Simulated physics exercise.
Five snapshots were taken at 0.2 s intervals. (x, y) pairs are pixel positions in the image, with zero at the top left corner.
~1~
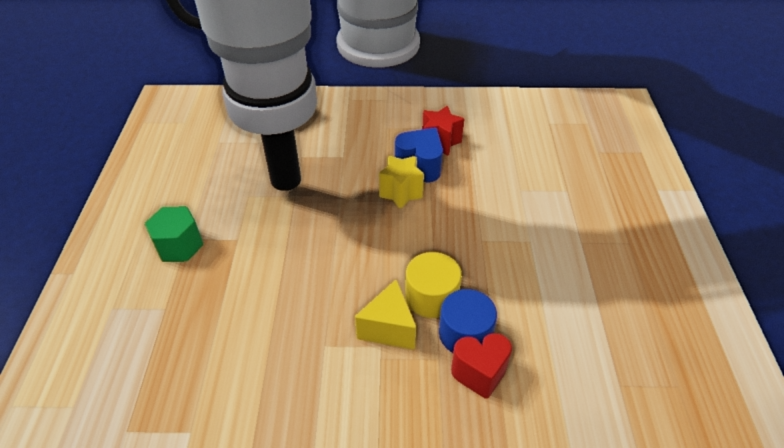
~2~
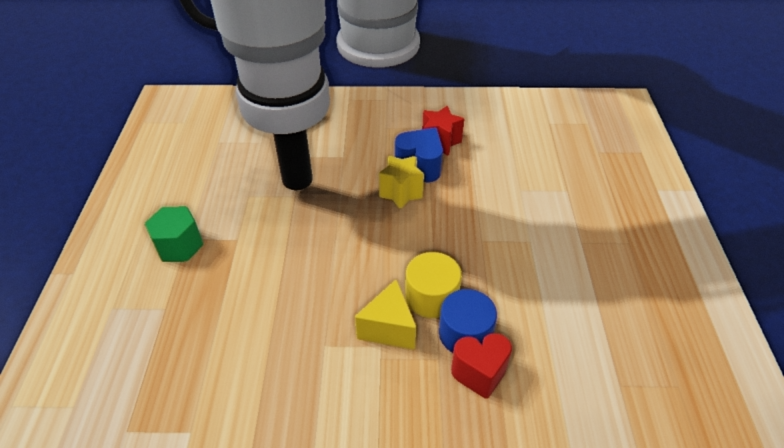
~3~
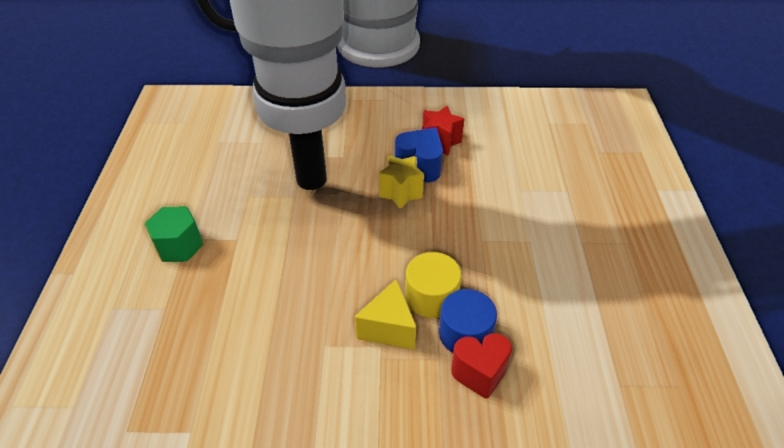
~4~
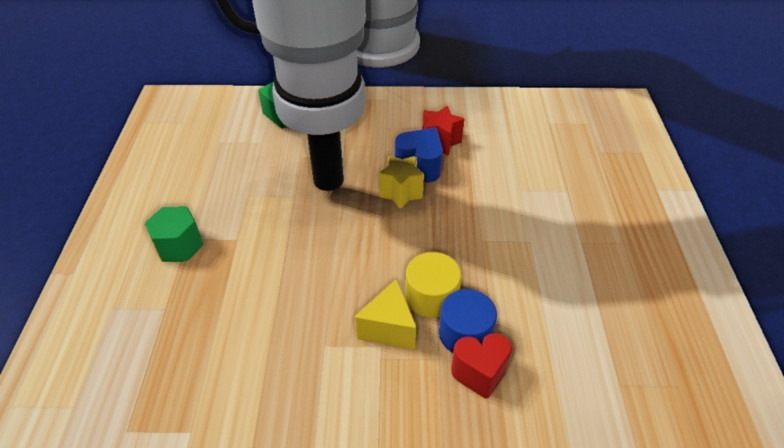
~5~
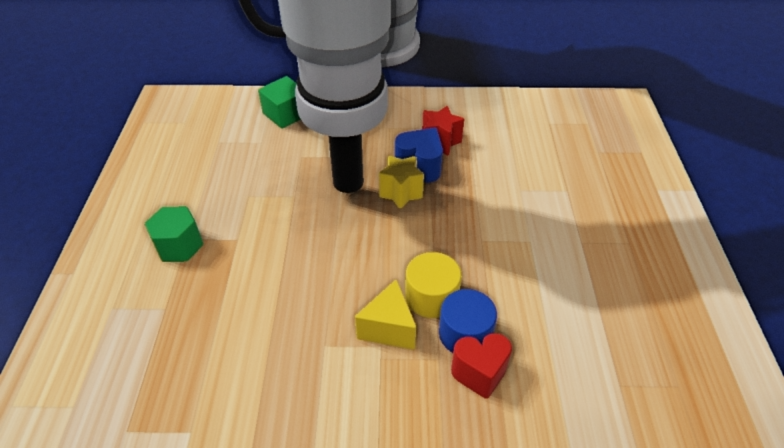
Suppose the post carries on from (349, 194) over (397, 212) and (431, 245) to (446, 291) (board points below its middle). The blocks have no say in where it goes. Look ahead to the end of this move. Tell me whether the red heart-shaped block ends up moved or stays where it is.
It is no longer where it was.
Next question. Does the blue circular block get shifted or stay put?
It is no longer where it was.
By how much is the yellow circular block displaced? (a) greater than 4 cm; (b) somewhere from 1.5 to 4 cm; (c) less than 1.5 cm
b
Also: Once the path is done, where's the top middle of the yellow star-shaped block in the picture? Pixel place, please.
I'd say the yellow star-shaped block ends with its top centre at (427, 171).
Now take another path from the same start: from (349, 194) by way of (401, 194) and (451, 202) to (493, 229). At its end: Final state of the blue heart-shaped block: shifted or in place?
My prediction: It moves.
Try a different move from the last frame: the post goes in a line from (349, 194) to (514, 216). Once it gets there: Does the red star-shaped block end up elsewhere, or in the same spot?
Left in place.
On the path given first. One third of the way, post at (397, 200); yellow star-shaped block at (425, 170), turned 40° anticlockwise.
Two thirds of the way, post at (433, 235); yellow star-shaped block at (427, 171), turned 55° anticlockwise.
At the end, post at (447, 280); yellow star-shaped block at (427, 171), turned 55° anticlockwise; yellow circular block at (425, 300); blue circular block at (467, 336); red heart-shaped block at (501, 371), turned 25° anticlockwise.
